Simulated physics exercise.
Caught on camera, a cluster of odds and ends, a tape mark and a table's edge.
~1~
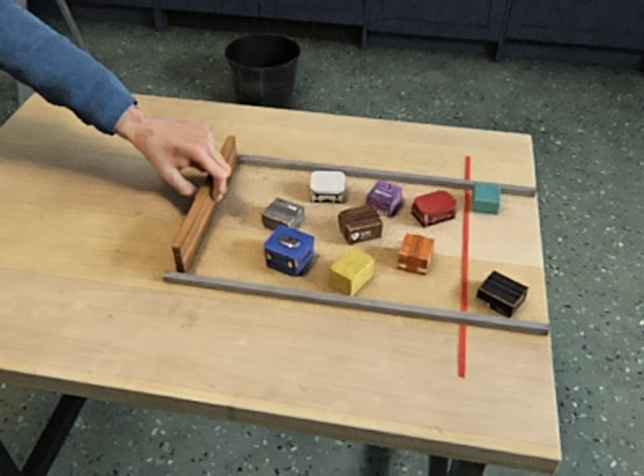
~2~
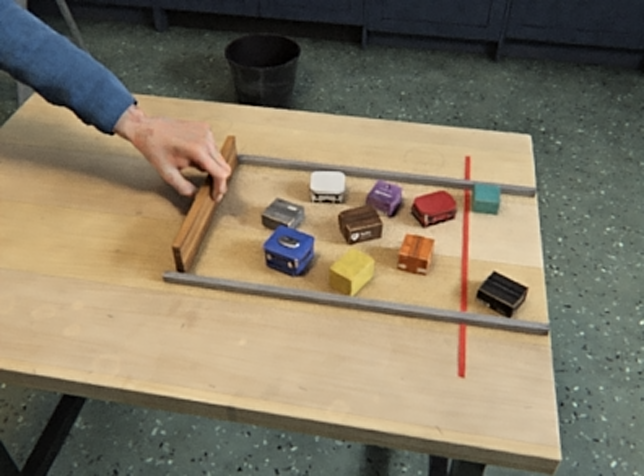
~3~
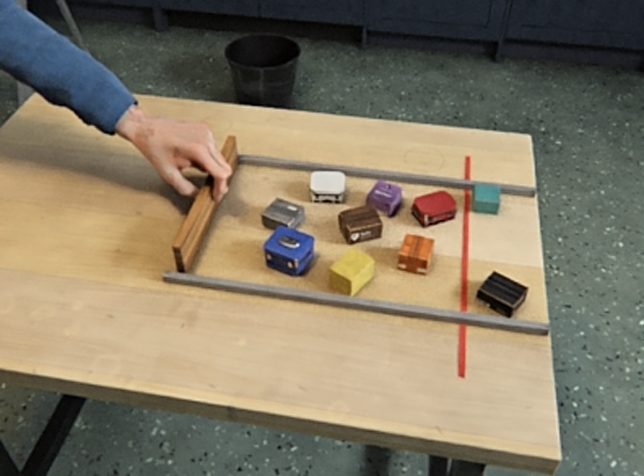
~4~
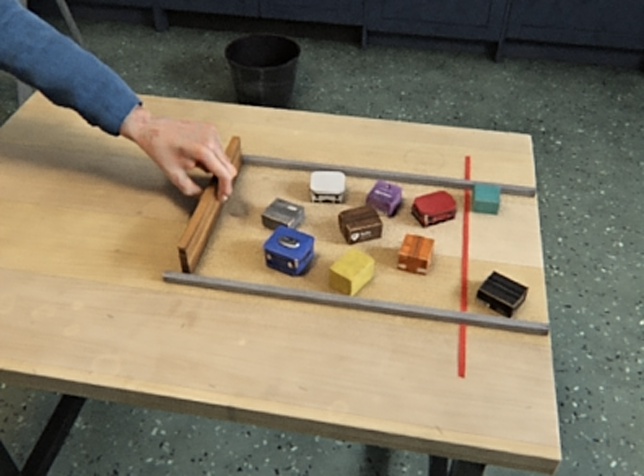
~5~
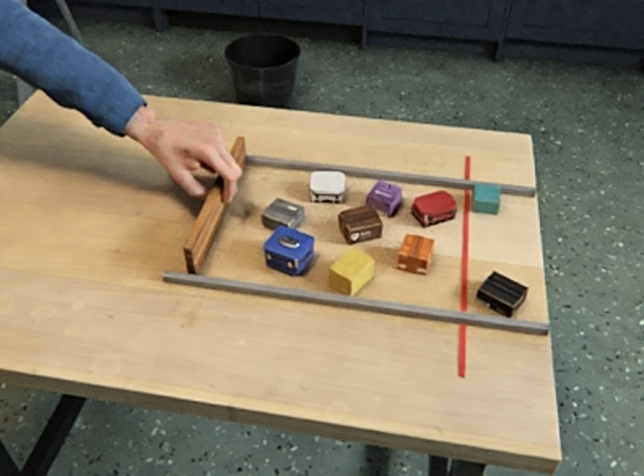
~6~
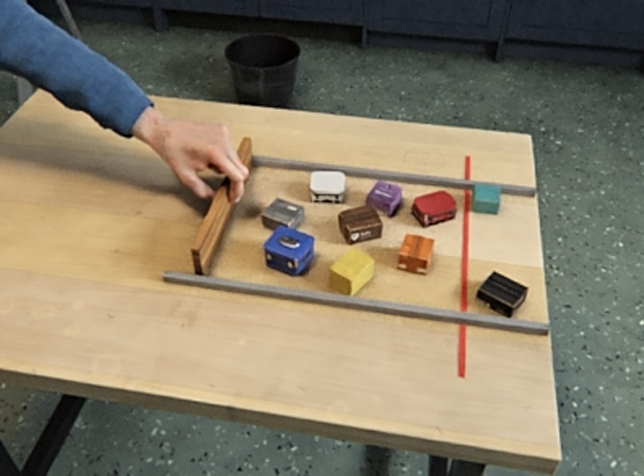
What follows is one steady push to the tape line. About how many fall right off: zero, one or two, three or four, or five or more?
Here the number that fall off is one or two.
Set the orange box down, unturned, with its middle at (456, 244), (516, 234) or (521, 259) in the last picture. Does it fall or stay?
In that order, it is lost; is lost; falls.
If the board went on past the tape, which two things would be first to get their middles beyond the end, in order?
Earliest first: The red case, the black box.
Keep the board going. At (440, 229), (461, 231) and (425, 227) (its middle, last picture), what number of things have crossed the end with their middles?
Place by place, 0, 1 and 0.
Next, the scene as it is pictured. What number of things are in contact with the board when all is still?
The number is 4.
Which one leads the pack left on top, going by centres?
It is the black box.
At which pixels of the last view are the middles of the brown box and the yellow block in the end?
First (520, 245), then (485, 302).
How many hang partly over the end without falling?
Overhanging: 1.
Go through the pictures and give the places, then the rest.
In the first frame, black box (502, 294); turquoise block (486, 199); red case (434, 209); board (209, 200); tape (466, 247).
In the second frame, turquoise block (486, 199); board (209, 200).
In the third frame, red case (434, 209); blue case (289, 251).
In the fourth frame, black box (502, 294); brown box (360, 225).
In the fifth frame, turquoise block (486, 199); yellow block (352, 272).
In the sixth frame, black box (502, 294); turquoise block (486, 199); red case (434, 209); board (226, 202); tape (466, 247).
Early on, none off yet; black box at rest near (502, 294); turquoise block at rest near (486, 199); red case at rest near (434, 209).
Finally, the number that fall off is one or two; lost, red case.
